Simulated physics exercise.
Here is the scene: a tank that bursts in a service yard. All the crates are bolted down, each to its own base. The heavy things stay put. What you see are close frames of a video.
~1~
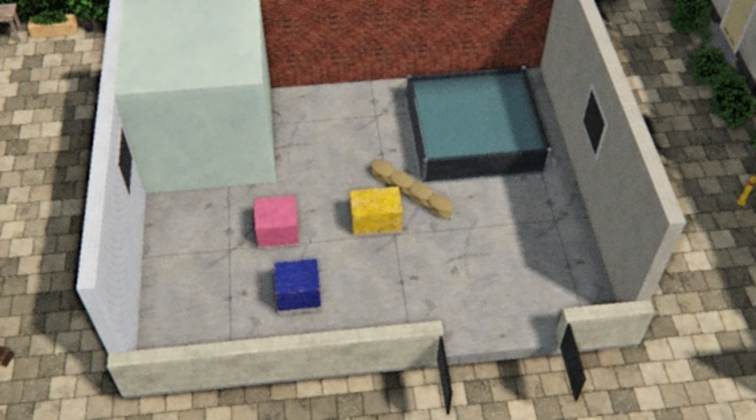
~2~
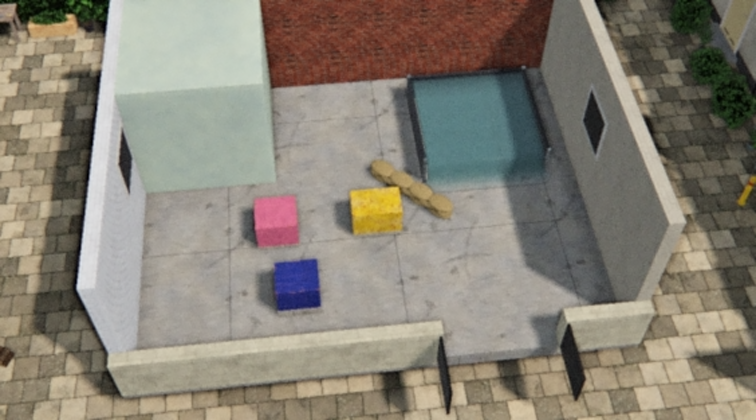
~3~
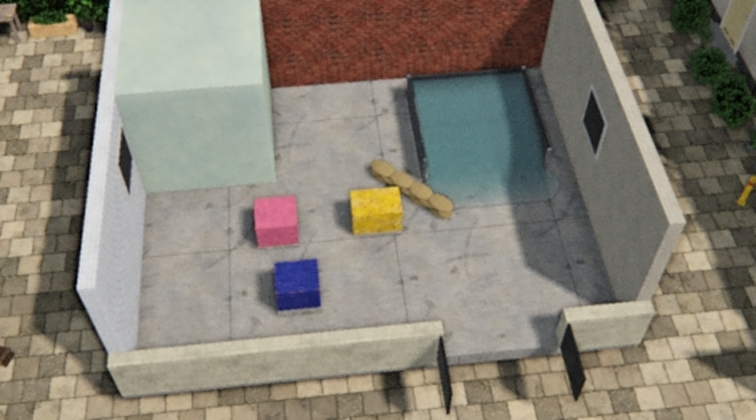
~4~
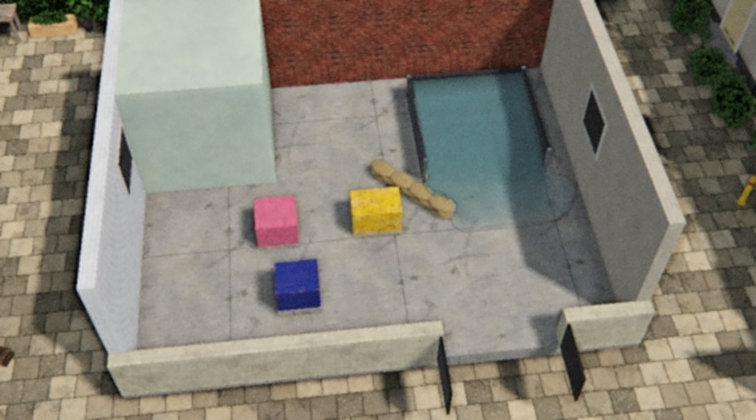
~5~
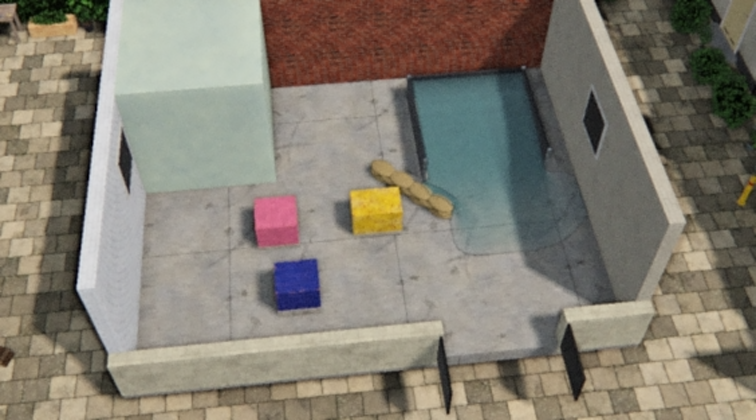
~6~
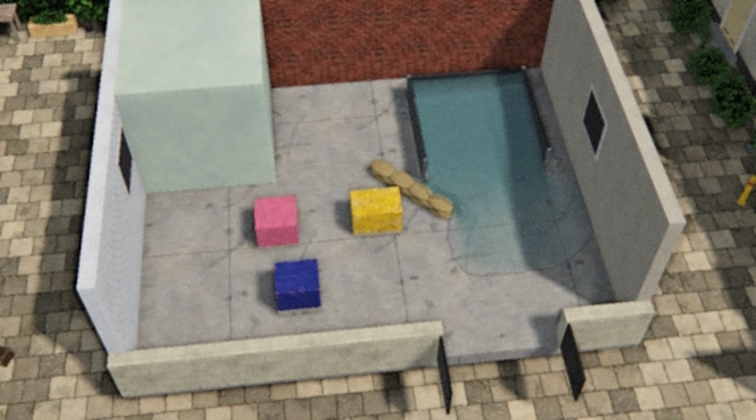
In a walled yard with pink, yellow and blue blocks, the near side of a dark-edged tank of water opened, and a clear sheet of water spread steadily across the concrete floor toward the viewer.
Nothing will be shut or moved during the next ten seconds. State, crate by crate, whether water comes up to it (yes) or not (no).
Yellow crate: Kept safe; pink crate: Kept safe; blue crate: Kept safe.
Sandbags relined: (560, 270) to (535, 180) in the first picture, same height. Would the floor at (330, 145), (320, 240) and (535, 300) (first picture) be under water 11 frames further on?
First spot spared, second spared, third inundated.
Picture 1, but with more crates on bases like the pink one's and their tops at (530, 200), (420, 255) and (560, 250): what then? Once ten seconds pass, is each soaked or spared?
In order, the crates: One gets flooded, two gets flooded, three gets flooded.
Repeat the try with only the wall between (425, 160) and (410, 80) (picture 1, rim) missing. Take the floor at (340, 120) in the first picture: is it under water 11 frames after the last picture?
That spot: Submerged.
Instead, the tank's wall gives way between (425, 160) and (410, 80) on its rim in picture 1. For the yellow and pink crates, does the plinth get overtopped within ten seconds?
Note: Yellow crate is overtopped; pink crate is overtopped.
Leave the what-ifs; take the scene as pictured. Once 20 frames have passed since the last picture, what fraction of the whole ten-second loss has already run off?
My figure is about 45 in a hundred.
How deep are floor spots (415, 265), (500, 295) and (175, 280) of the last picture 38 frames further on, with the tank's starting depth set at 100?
The three come to some 6, 18 and 0 per cent respectively.
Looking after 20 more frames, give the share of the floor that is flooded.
It comes to 40 per cent.
A moment on, water covers 25 % of the floor; the yellow crate not reached, the pink crate not reached, the blue crate not reached.
Next, water covers 35 % of the floor; the yellow crate water round its plinth, the pink crate not reached, the blue crate not reached.
Then, water covers 40 % of the floor; the yellow crate water round its plinth, the pink crate not reached, the blue crate not reached.
Later, water covers 55 % of the floor; the yellow crate water round its plinth, the pink crate water round its plinth, the blue crate water round its plinth.
In the end, water covers 80 % of the floor; the yellow crate stayed above the water, the pink crate stayed above the water, the blue crate stayed above the water.
